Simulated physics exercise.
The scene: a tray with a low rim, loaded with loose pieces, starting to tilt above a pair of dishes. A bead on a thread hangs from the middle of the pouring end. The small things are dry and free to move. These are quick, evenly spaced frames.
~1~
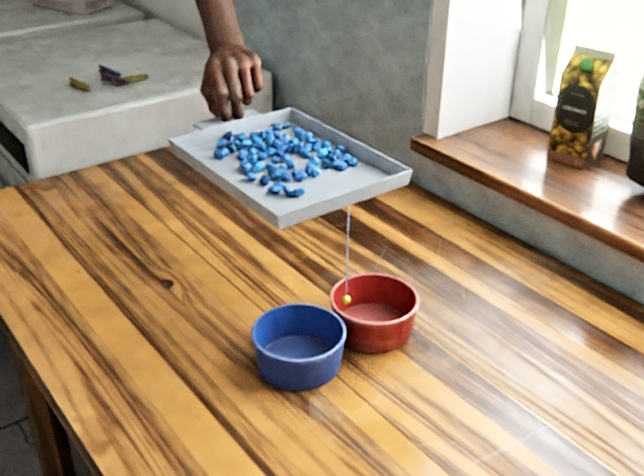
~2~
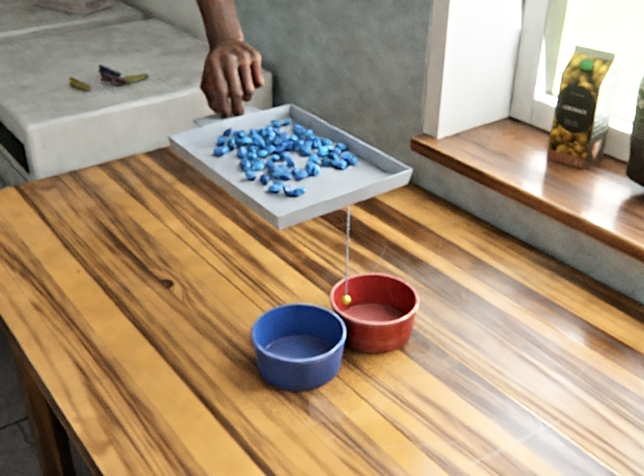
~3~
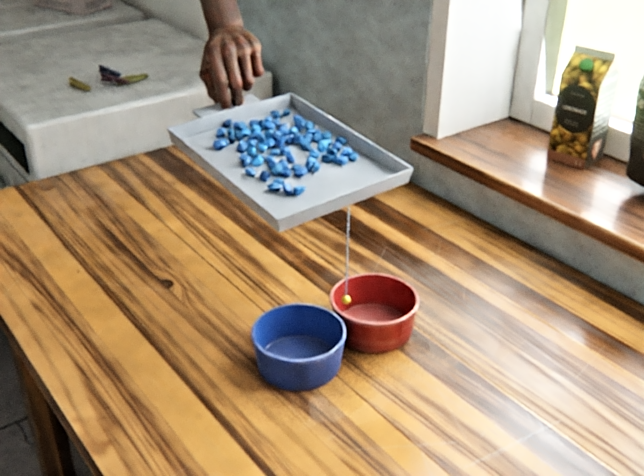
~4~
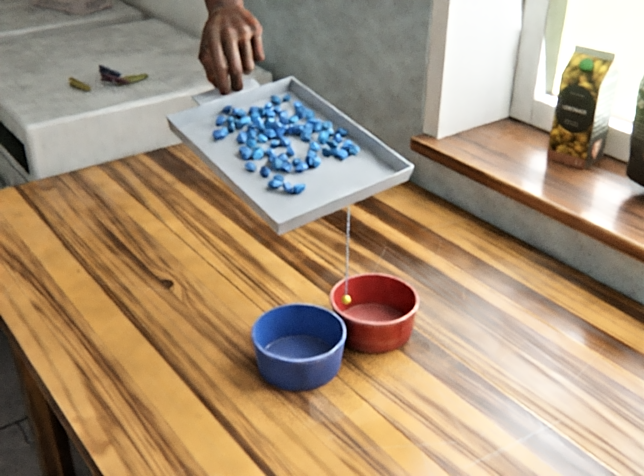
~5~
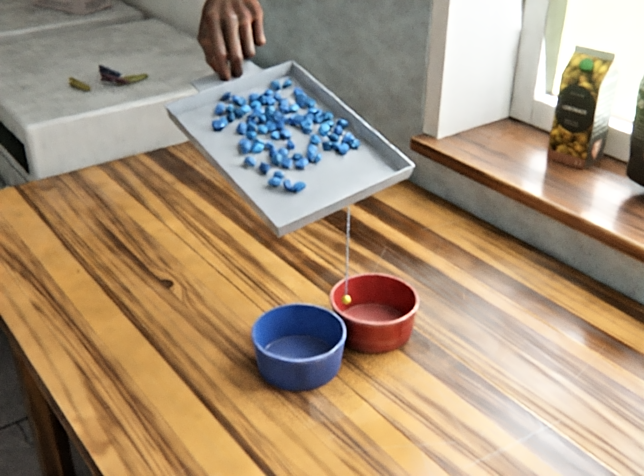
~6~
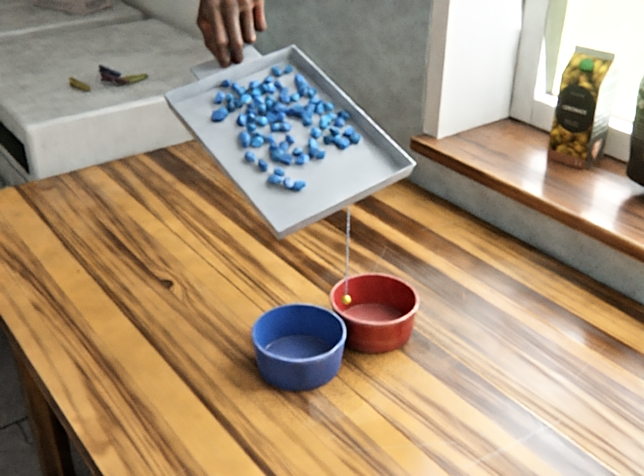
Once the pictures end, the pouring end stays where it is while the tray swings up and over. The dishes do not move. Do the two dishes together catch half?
In the dishes lies the larger part of it.
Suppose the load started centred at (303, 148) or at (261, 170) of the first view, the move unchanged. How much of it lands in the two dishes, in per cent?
In turn 50 and 70 in a hundred.
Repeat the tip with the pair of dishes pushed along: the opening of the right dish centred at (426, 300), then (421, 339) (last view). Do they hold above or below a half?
One: Below a half. Two: Below a half.
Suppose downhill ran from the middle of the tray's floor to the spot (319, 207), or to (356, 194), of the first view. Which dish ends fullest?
The first try: The left dish. The second: The right one.
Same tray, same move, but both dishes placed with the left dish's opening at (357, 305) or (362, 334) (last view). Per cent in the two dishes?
About 0 and 20 per cent.
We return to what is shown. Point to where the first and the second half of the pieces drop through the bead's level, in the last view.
At about (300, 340), then at (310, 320).
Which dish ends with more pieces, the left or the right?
It is the left dish.
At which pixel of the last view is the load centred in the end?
Close to (302, 369).
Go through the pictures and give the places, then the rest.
In the first picture, corners of the pouring end at (279, 214) and (408, 170), level; middle of the load at (279, 152), aquarium stones; left dish at (326, 368); right dish at (402, 331); bead on its thread at (346, 300).
In the second picture, corners of the pouring end at (279, 214) and (409, 169), level; middle of the load at (279, 150).
In the third picture, corners of the pouring end at (279, 217) and (409, 168), tipped barely, lowest at the left corner; middle of the load at (279, 144).
In the fourth picture, corners of the pouring end at (279, 221) and (410, 166), tipped a little, lowest at the left corner; middle of the load at (279, 134).
In the fifth picture, corners of the pouring end at (279, 225) and (411, 165), tipped clearly, lowest at the left corner; middle of the load at (279, 125).
In the sixth picture, corners of the pouring end at (280, 228) and (412, 163), tipped clearly, lowest at the left corner; middle of the load at (280, 117); left dish at (326, 368); right dish at (402, 331).
Soon after the last picture, tray tipped steeply; nearly all on the tray; a small part in the air.
A little later, tray tipped past a quarter turn; about a quarter on the tray; about a third in the left dish; about a third outside both; a small part in the air.
Later still, tray tipped past a quarter turn; about two thirds in the left dish; about a third outside both.
At rest, tray tipped past a quarter turn; about two thirds in the left dish; none in the right dish; about a third outside both.
